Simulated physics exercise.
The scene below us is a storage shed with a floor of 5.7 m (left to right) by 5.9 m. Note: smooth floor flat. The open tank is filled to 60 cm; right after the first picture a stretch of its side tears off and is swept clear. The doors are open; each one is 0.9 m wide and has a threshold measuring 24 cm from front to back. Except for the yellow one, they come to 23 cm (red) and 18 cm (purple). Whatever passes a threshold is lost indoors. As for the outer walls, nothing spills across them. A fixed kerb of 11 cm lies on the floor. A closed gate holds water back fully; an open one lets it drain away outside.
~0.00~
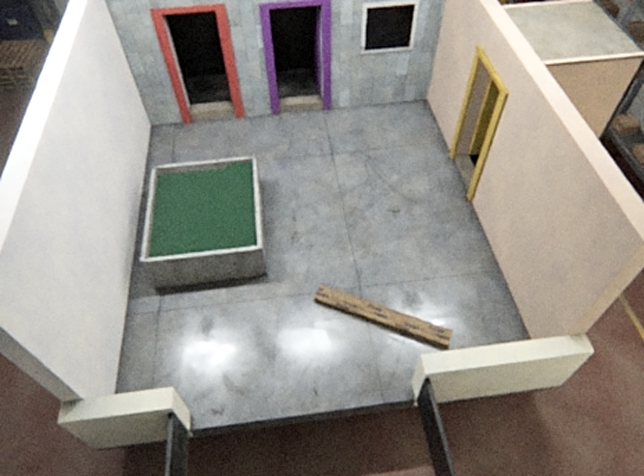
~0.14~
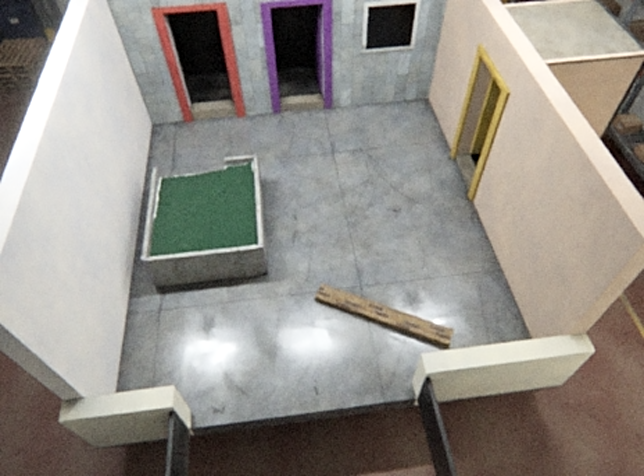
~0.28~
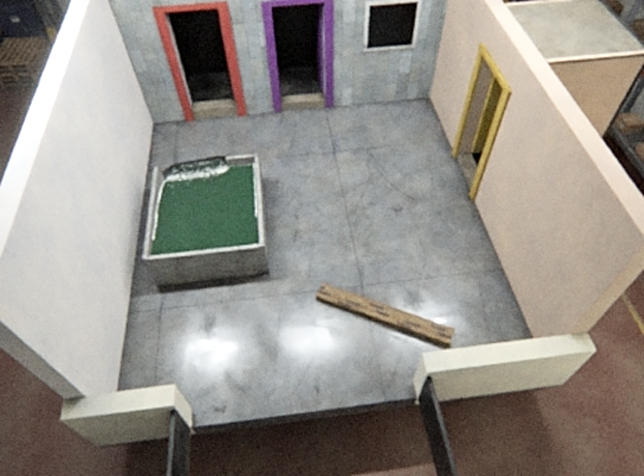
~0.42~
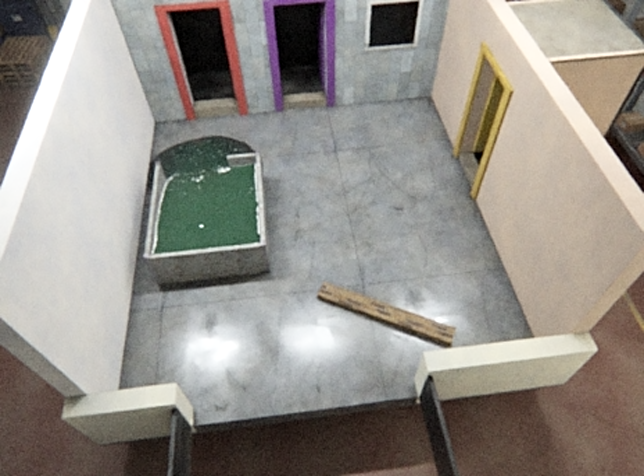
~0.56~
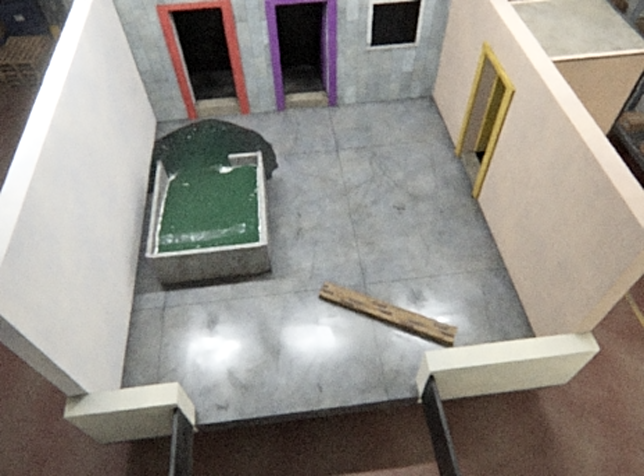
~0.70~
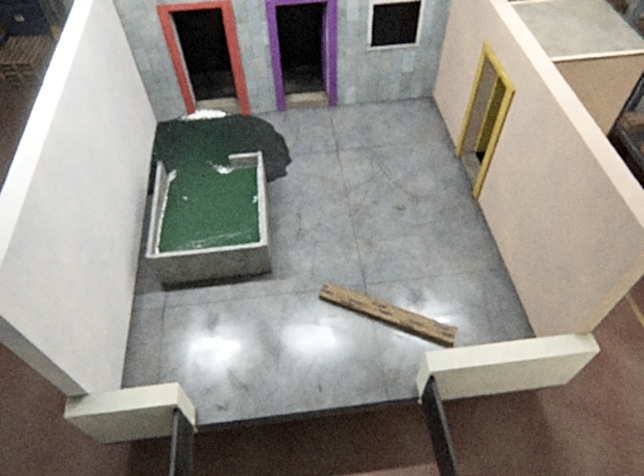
The video shows a walled enclosure with red, purple and yellow doorways, where the far side of an open tank of green liquid breaks away and a dark wet patch spreads behind it across the grey floor toward the back wall.
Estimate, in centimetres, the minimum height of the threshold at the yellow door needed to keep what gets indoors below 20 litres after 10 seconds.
7.5 cm.
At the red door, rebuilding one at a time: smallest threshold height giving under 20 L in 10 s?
Red would need about 28 cm on its own.
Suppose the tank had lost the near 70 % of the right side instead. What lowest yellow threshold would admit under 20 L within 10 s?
That way, roughly 15 cm.
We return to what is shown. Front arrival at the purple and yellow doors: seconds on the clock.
The purple door at 1.3 s, the yellow door at 3.6 s.
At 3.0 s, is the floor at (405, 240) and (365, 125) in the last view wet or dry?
Spot one: Bone dry, spot two: Awash.
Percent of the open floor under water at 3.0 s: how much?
Wet share: Near 30 %.
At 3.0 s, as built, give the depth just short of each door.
Red door 22 cm, purple door 11 cm, yellow door 0 cm.
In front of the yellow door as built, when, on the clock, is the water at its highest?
I'd say near 4.0 seconds.
After 1.4 s water covers 15 % of the floor, deepest (47 cm) near (166, 125); it has not reached the yellow door.
After 3.0 s water covers 30 % of the floor, deepest (24 cm) near (175, 124); it has not reached the yellow door.
After 10.0 s water covers 90 % of the floor, deepest (12 cm) near (500, 368); 6 cm at the yellow door, 0 litres in over its 13 cm threshold.
At the yellow door as built, the water arrived by 3.7 s and peaked near 13 cm at 4.2 s.
With a threshold of 6.5 cm, 28 litres would have come in within the 10 s; with 9 cm, 9 litres. So under 20 litres takes about 7.5 cm.
